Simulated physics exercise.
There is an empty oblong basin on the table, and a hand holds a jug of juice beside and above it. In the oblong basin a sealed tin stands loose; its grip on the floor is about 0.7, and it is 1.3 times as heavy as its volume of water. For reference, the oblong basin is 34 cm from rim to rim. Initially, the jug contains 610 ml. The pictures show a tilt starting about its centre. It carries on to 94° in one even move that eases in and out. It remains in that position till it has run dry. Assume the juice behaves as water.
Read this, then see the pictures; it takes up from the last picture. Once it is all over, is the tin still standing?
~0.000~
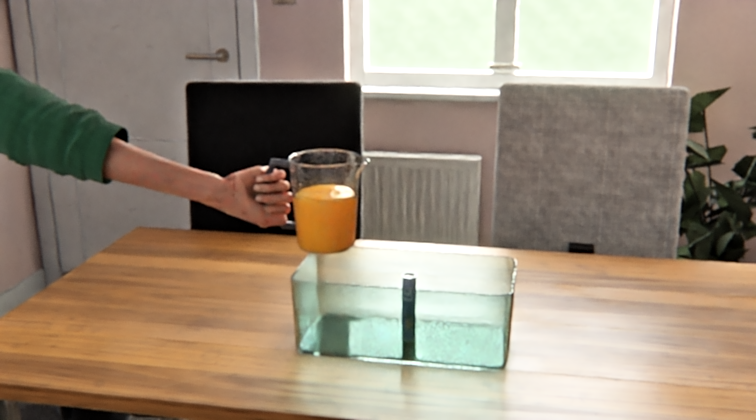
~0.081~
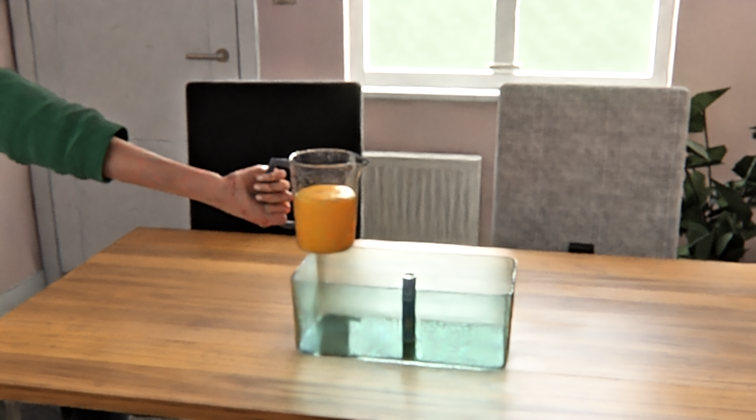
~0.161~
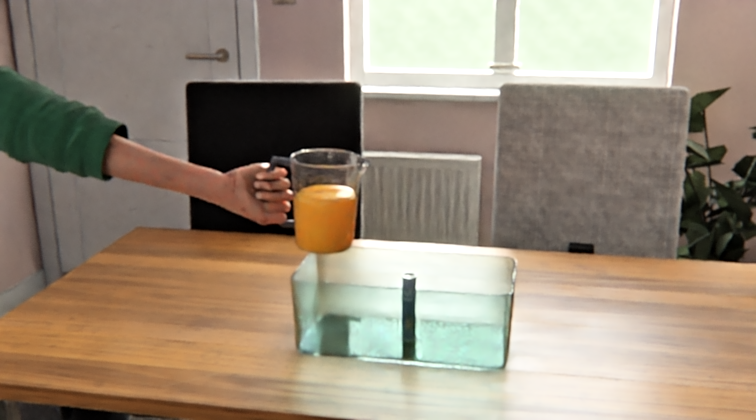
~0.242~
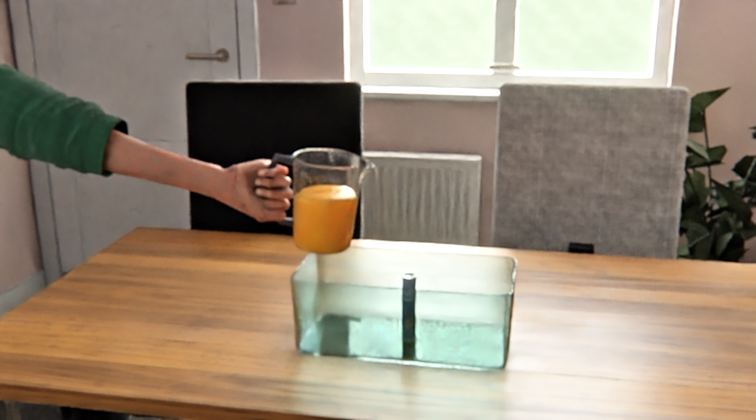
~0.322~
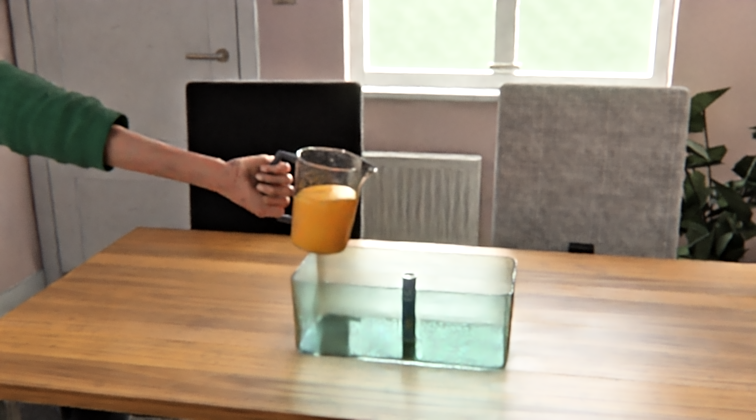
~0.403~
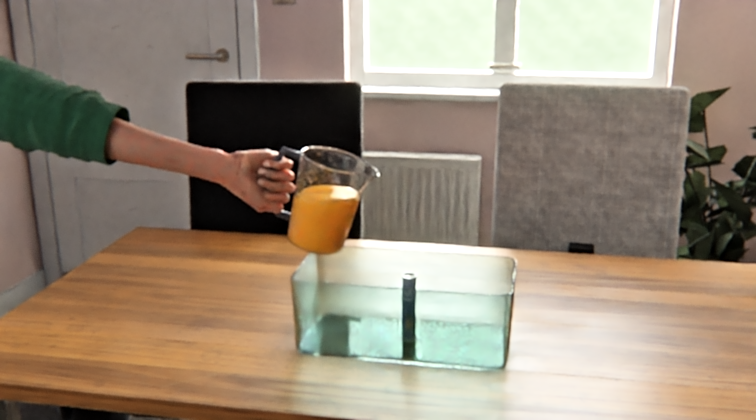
No.
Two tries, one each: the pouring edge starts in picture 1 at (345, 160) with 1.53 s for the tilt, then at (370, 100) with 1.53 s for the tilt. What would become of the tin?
First it tips over; then it stays on its base.
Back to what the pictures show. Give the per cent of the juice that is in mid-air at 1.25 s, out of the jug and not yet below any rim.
About 14 % of the total.
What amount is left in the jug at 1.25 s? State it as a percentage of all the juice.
Roughly 58 per cent.
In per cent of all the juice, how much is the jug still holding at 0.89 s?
About 98 per cent.
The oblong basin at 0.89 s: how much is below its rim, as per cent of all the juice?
Fraction in basin: Approx. 0%.
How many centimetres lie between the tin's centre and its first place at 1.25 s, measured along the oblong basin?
The tin has gone some 0 cm.
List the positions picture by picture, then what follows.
The first picture shows tilt 0°; pouring edge (369, 161); surface from (297, 191) to (356, 194); the oblong basin's rim runs from (304, 263) to (514, 277); the tin's top is at (409, 278).
The second picture shows tilt 1°; pouring edge (369, 162); surface from (297, 191) to (356, 194).
The third picture shows tilt 3°; pouring edge (371, 163); surface from (297, 191) to (356, 194).
The fourth picture shows tilt 6°; pouring edge (373, 166); surface from (297, 191) to (357, 194).
The fifth picture shows tilt 10°; pouring edge (376, 170); surface from (298, 191) to (358, 194).
The sixth picture shows tilt 15°; pouring edge (379, 175); surface from (297, 191) to (359, 194).
By 0.89 s the tilt is 59° and 98 per cent is still to pour; the tin stands where it began.
By 1.25 s the tilt is 86° and 58 per cent is still to pour; the tin stands where it began.
By 1.62 s the tilt is 94° and 13 per cent is still to pour; the tin lies on its side.
By 2.03 s the tilt is 94° and 2 per cent is still to pour; the tin lies on its side.
At rest the tin lies on its side.
